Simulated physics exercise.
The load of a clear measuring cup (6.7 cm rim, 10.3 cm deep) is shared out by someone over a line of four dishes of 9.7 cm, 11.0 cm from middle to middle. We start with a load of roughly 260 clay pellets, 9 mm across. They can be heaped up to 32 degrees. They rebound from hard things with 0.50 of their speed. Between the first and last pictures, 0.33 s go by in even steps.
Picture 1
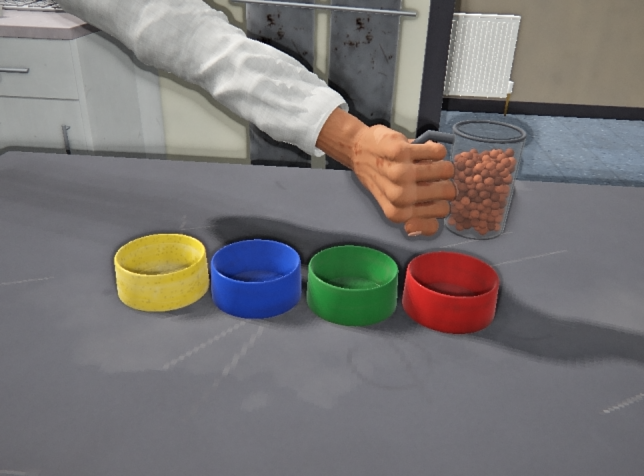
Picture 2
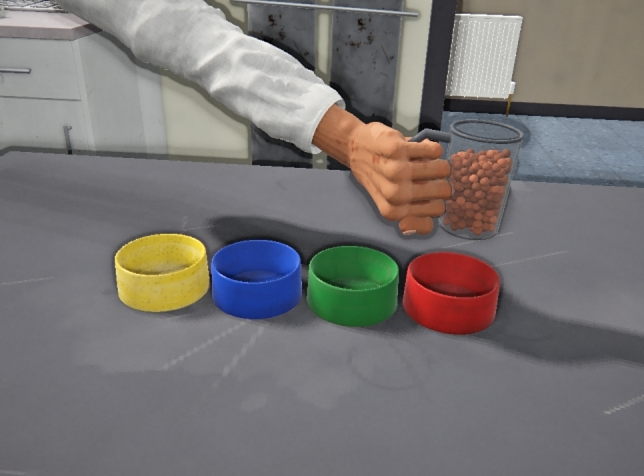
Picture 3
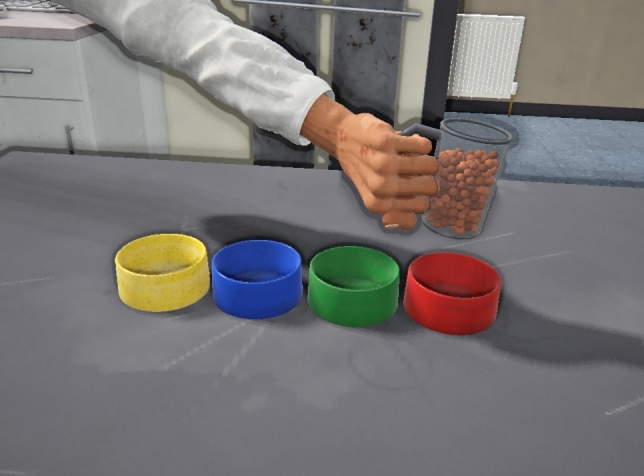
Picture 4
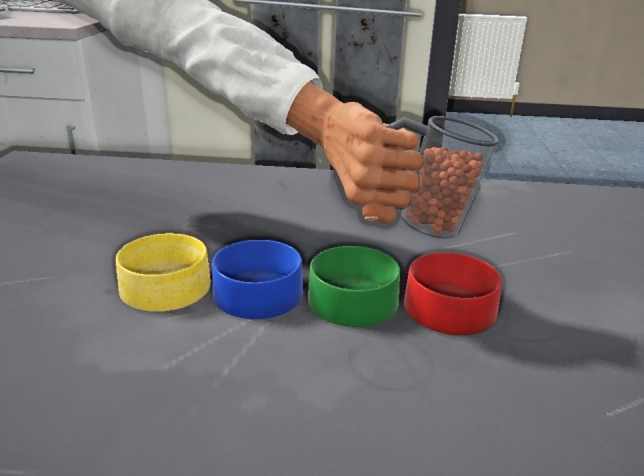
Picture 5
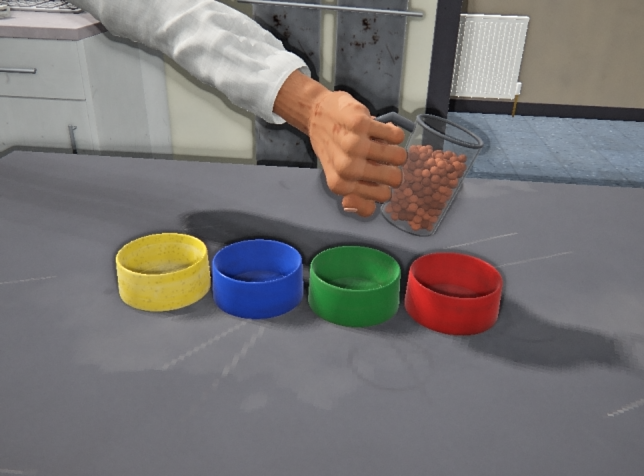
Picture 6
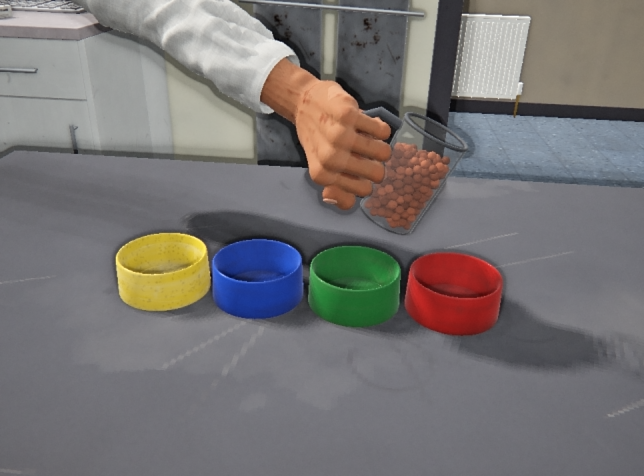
In a kitchen-like room with pale drawers at the left, a grey worktop is seen from slightly above by a still camera. Four round, empty dishes stand in a row, yellow, blue, green and red from left to right, while a hand in a white sleeve holds a clear cup of reddish-brown pellets behind them. The arm draws the cup steadily leftward, gradually leaning its top to the right.
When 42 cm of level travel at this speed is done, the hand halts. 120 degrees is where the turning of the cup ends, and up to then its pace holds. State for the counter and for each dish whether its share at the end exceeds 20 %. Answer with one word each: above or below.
Red below, blue below, green below, yellow above, counter below.
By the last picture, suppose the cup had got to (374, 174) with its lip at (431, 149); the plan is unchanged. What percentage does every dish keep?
Red 0, blue 0, green 0, yellow 100.
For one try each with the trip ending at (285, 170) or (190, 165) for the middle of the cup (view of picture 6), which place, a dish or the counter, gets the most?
I'd expect green to win the first try and blue the second.
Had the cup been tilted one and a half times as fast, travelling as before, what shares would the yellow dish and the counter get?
The yellow dish would get 10 and the counter 10.
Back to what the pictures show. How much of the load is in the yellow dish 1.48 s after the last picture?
Estimate: Near 80 %.
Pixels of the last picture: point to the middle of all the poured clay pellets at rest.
Approximately (163, 270) in the last view.
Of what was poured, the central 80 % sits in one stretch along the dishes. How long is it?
It covers some 6 centimetres of the row.
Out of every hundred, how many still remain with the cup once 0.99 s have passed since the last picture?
Load share: Near 90 percent.
Then, 0.59 s after the last picture, tilt 76 degrees; cup holds 100 %.
Then, 0.99 s after the last picture, tilt 112 degrees; cup holds 90 %, blue 5 %.
Then, 1.48 s after the last picture, tilt 120 degrees; cup holds 10 %, blue 5 %, yellow 80 %.
In the end, red 0 %, blue 5 %, green 0 %, yellow 95 %, counter 5 %.
